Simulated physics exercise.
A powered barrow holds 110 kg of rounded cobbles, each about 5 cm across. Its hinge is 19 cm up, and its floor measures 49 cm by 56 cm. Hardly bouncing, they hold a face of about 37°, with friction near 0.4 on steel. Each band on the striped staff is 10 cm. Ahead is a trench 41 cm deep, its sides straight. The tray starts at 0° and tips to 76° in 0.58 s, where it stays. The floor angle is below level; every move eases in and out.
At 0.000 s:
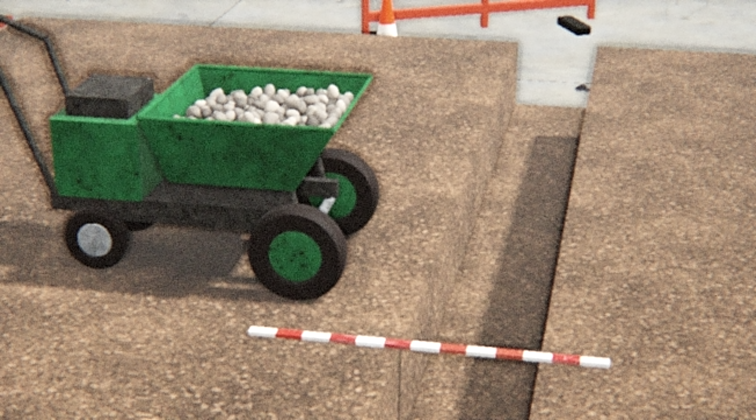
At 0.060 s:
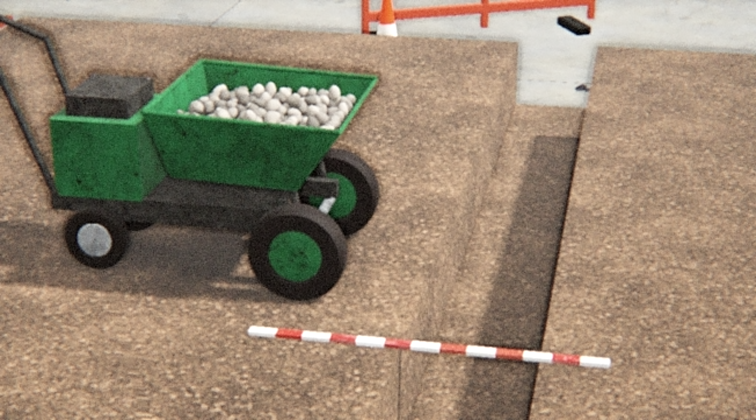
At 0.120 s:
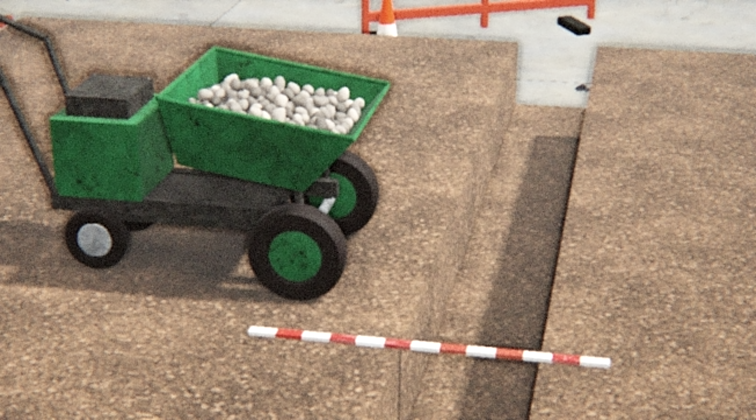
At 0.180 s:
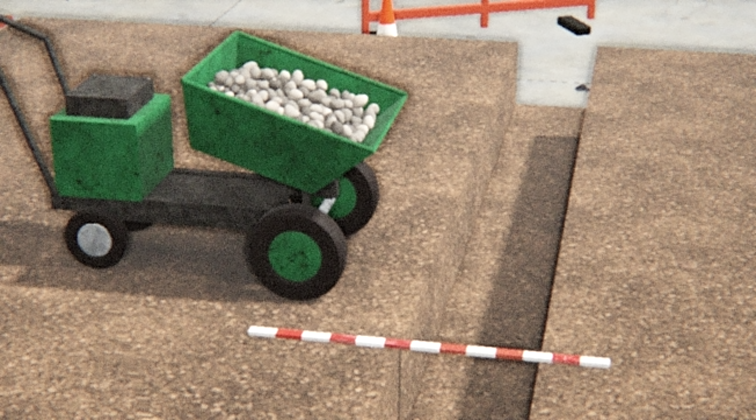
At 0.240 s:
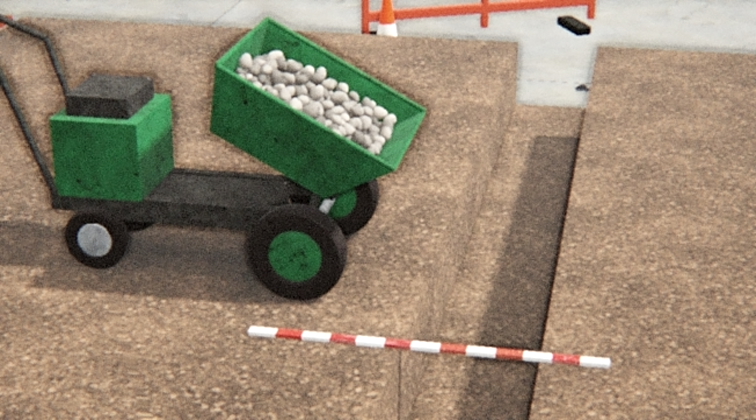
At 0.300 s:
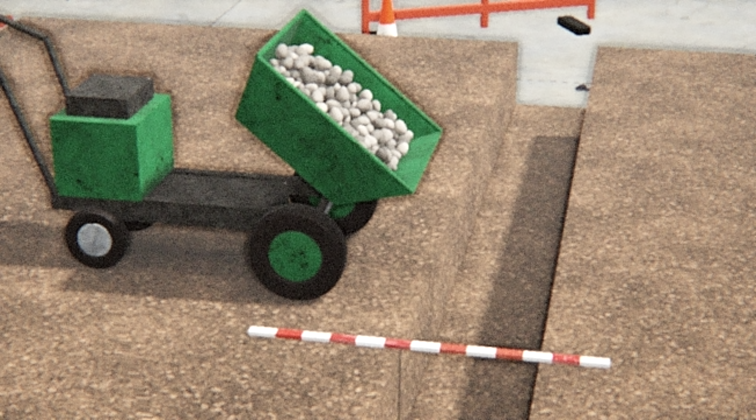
At first, a green powered barrow loaded with pale rounded stones stands level on brown ground, left of a straight trench and behind a red-and-white striped staff. Then its tray begins tilting forward to the right, its rear end rising steadily until it slopes steeply, the stones still inside while the wheels stay put.
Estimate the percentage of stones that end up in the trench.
Roughly 94 per cent.
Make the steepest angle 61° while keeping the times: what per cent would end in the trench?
In that case near 60 per cent.
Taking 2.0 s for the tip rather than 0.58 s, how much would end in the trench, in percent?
It would be near 100 percent.
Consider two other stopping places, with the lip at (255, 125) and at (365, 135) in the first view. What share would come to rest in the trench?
That gives roughly 75 per cent and roughly 70 per cent.
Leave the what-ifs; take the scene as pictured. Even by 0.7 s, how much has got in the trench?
Roughly 35% by that time.
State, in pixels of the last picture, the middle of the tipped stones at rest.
Middle at around (505, 361), I'd say.
After 0.4 s the floor is at 63°; 100 % in the tray; the foremost stones are at (431, 194).
After 0.7 s the floor is at 76°; 63 % in the tray, 37 % in the trench; the foremost stones are at (539, 325).
After 1.0 s the floor is at 76°; 10 % in the tray, 84 % in the trench, 6 % past the trench; the foremost stones are at (682, 273).
After 3.0 s the floor is at 76°; 0 % in the tray, 94 % in the trench, 6 % past the trench; the foremost stones are past the picture's edge.
